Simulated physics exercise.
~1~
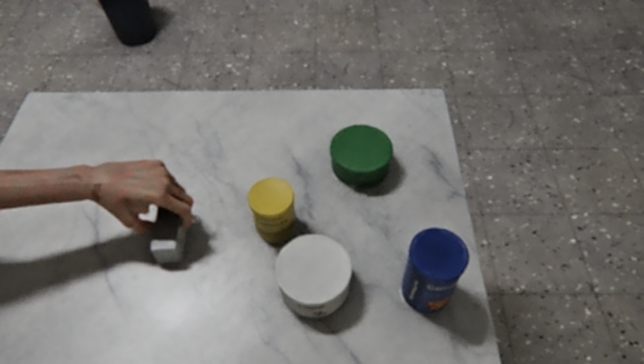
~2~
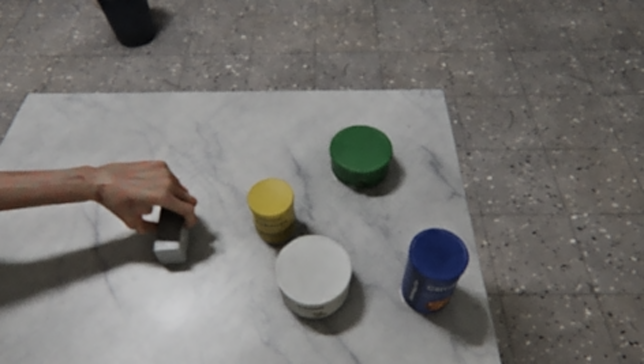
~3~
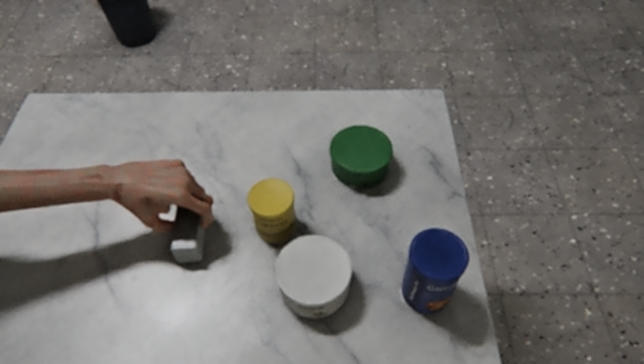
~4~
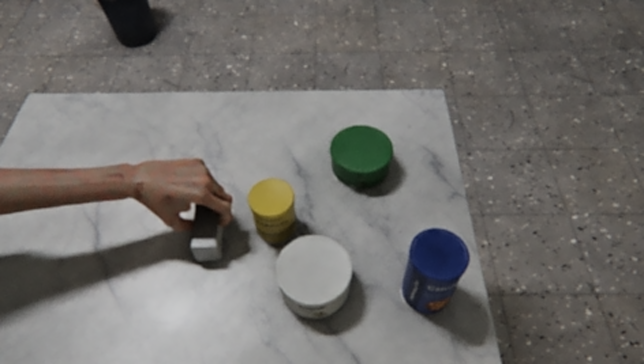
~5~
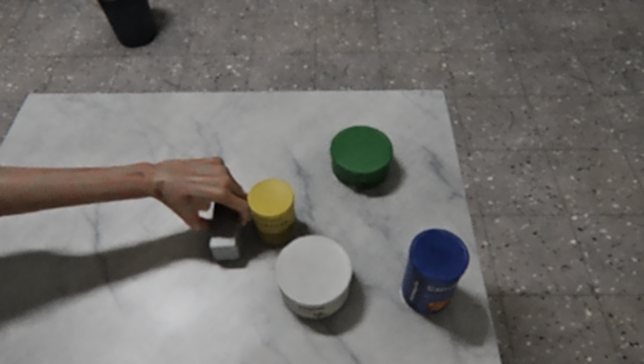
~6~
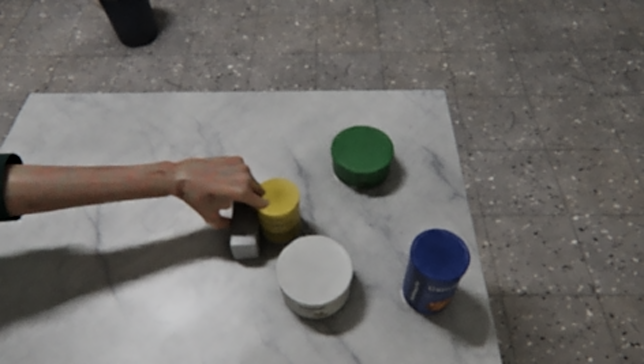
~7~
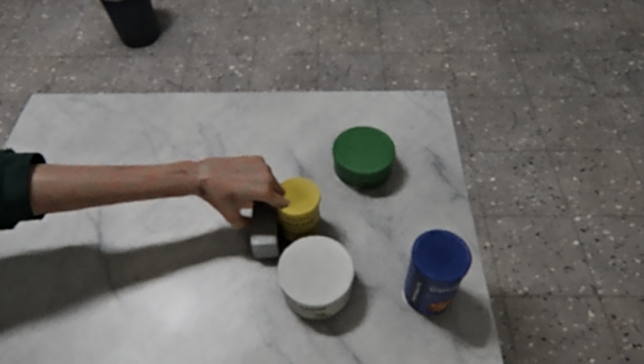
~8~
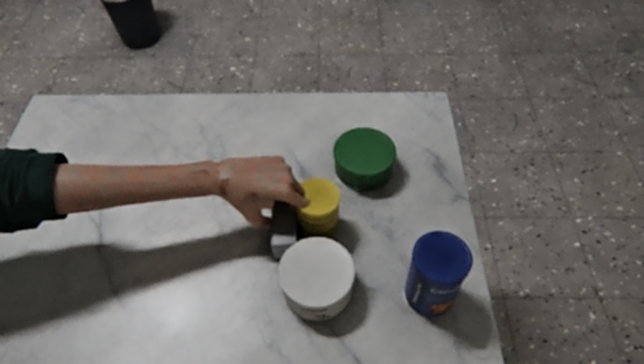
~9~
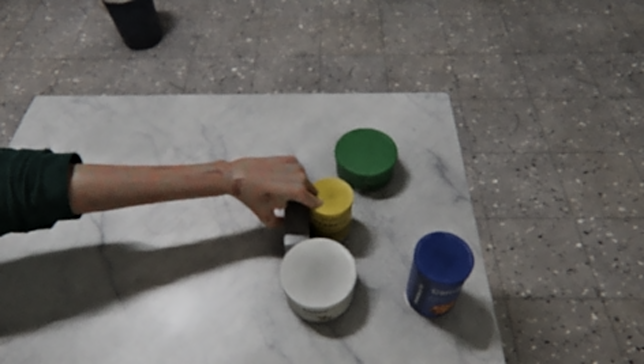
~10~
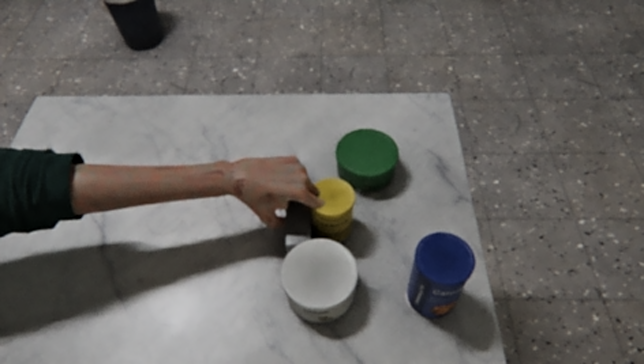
A hand slid a small block rightward across a marble-topped table until it met a yellow tin and pushed it along, past a white tub, then stopped with the tin still upright, while the green tub, white tub and blue tin stayed put.
